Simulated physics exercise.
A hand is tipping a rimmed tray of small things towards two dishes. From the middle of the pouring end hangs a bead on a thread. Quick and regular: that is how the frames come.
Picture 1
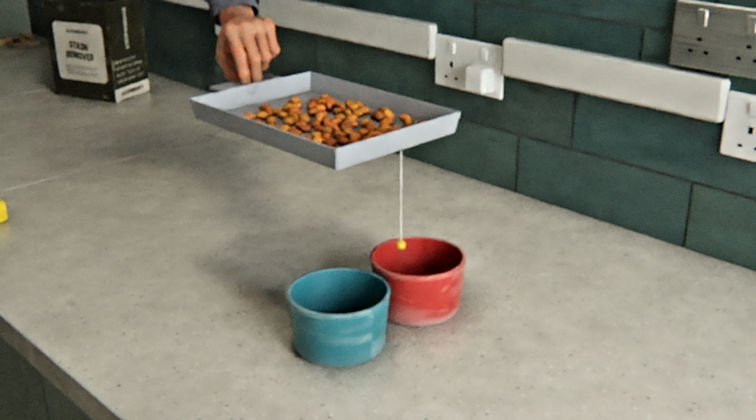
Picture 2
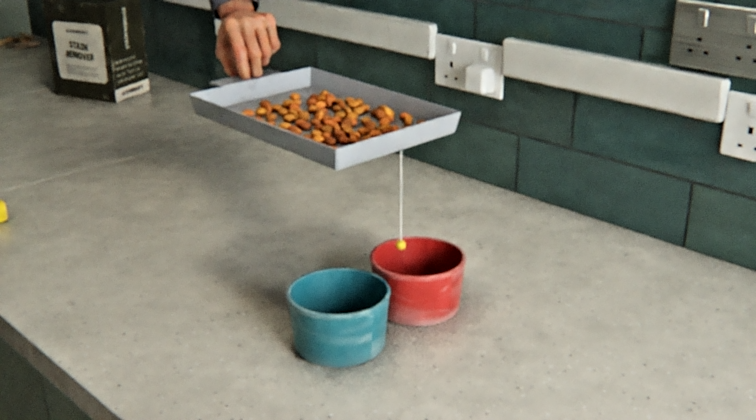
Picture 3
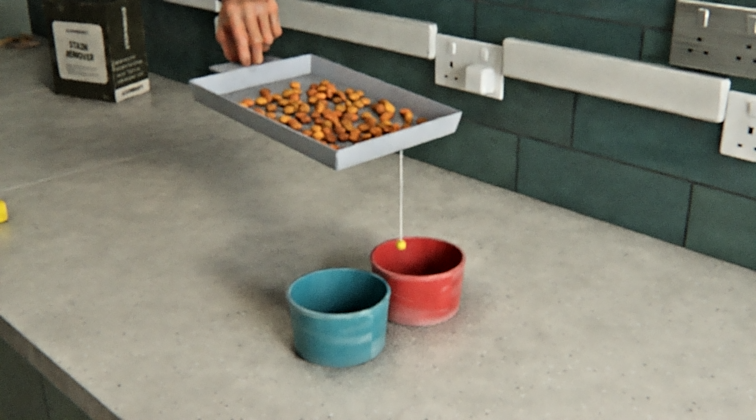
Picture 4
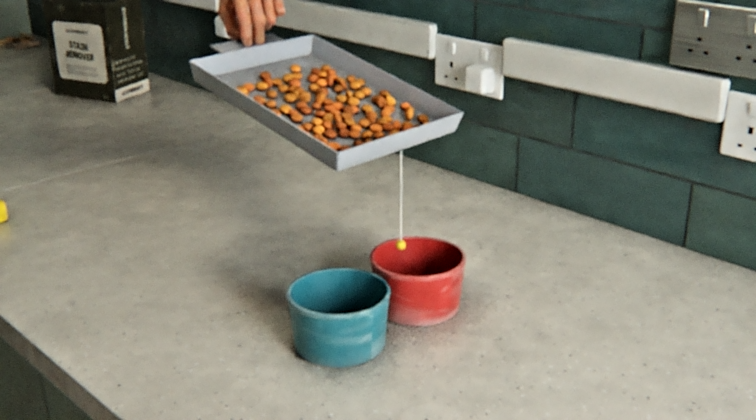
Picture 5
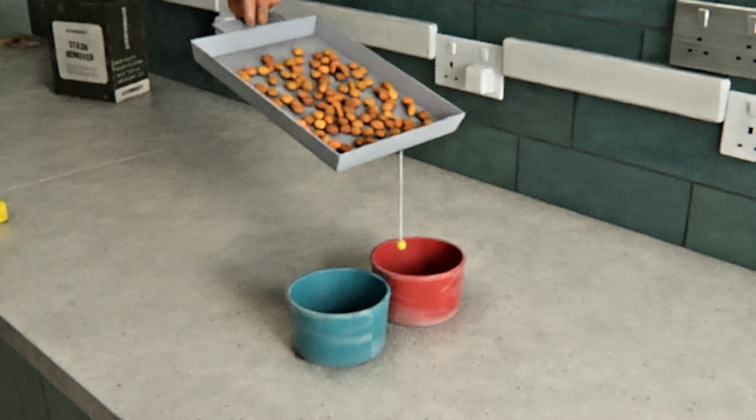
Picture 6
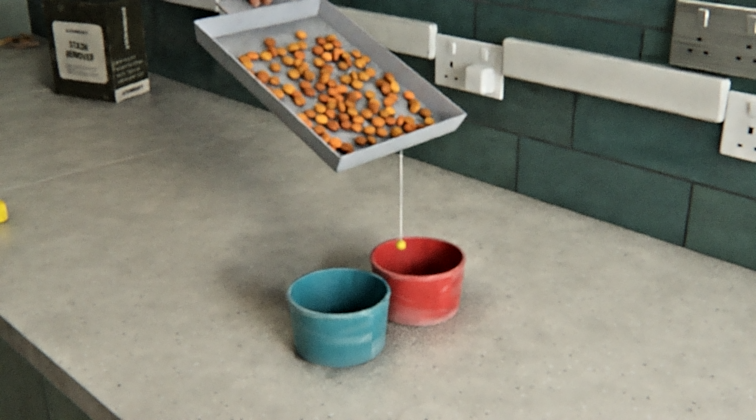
A hand held a grey tray of small orange-brown bits above a teal dish and a red one, then raised the far end so the tray sloped more and more steeply towards them.
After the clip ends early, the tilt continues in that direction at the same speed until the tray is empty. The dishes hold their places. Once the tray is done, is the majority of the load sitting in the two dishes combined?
No, only a minority is there.
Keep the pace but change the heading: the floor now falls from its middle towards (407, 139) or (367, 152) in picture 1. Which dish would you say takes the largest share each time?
So, the dish at the right the first time round, the dish at the left the second.
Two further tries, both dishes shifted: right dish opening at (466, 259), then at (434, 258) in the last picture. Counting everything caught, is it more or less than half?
For the earlier try a larger portion is kept, for the later one a larger portion.
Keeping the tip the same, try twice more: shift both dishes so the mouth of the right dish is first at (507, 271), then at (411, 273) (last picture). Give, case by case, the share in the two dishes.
About 40 per cent first, then about 60 per cent.
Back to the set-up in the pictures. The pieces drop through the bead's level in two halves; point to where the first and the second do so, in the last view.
First part (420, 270), rest (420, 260).
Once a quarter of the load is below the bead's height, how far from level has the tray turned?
The angle is roughly 95° at that point.
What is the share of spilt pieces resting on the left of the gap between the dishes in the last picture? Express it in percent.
Reading: Around 10 %.
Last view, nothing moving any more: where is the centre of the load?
Roughly at (431, 340).
Soon, tray tipped steeply; nearly all on the tray; a stray few in the air.
A while on, tray tipped past a quarter turn; about a third on the tray; a small part in the left dish; a small part in the right dish; about a quarter outside both; about a quarter in the air.
Towards the end, tray tipped past a quarter turn; a small part in the left dish; a small part in the right dish; about two thirds outside both.
Finally, tray tipped past a quarter turn; a small part in the left dish; a small part in the right dish; about two thirds outside both.
